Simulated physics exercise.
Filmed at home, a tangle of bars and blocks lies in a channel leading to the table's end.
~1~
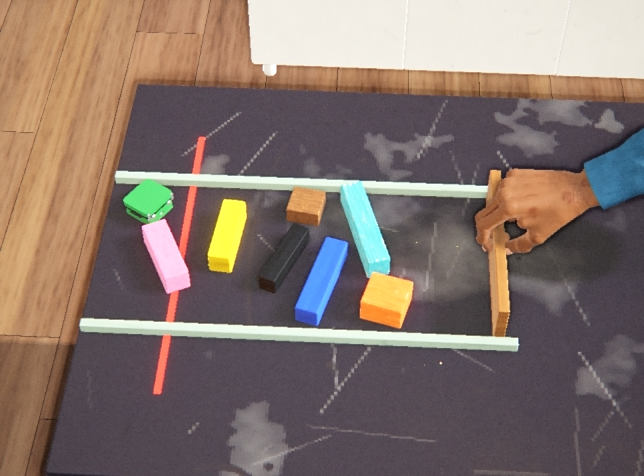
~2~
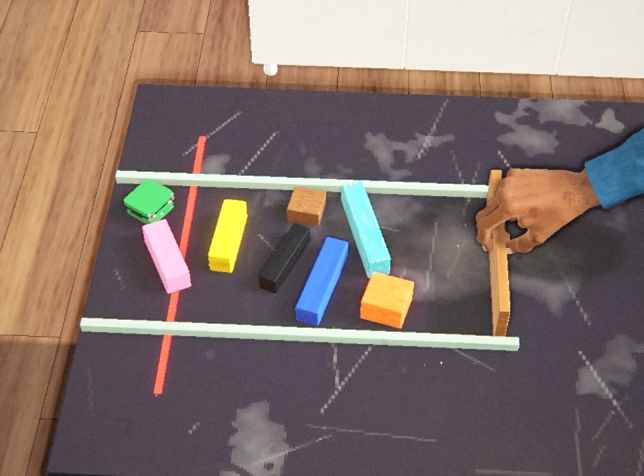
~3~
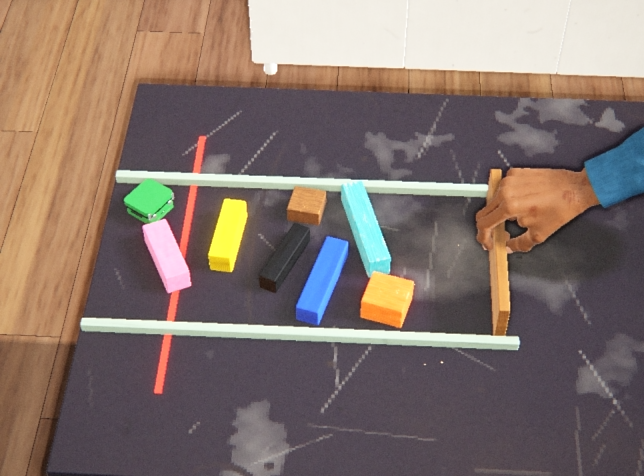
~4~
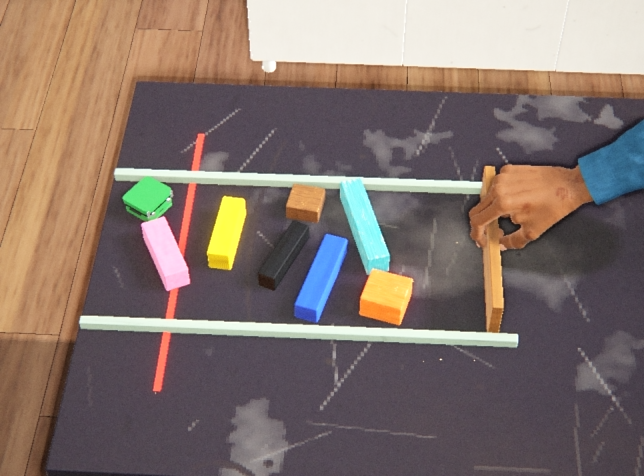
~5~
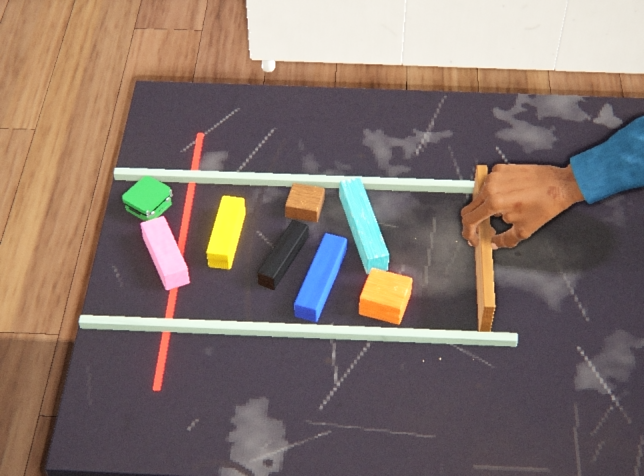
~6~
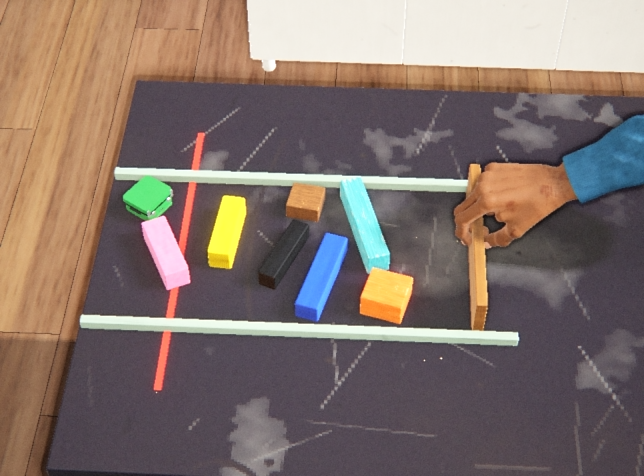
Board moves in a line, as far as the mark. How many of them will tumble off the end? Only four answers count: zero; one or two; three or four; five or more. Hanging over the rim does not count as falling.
My answer: One or two.
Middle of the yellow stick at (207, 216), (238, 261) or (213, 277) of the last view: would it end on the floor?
The yellow stick does not fall; survives; does not fall.
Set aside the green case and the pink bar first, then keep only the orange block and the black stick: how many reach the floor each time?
That gives 0 for the first pair taken away and 0 for the second.
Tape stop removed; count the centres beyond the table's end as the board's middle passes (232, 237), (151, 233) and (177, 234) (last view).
0; 4; 2.
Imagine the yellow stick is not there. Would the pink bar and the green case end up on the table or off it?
Pink bar down, green case still up.
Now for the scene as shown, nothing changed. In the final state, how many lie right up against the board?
Result: 2 in all.
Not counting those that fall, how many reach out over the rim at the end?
That adds up to 1.
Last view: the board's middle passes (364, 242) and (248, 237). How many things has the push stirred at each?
3 and 7.
Soon after, none off yet; green case at rest near (148, 200); pink bar at rest near (166, 253); yellow stick at rest near (227, 232).
After that, none off yet; green case at rest near (148, 200); pink bar moving near (160, 254); yellow stick displaced a little near (197, 226).
In the end, the number that fall off is one or two; gone, pink bar and green case.
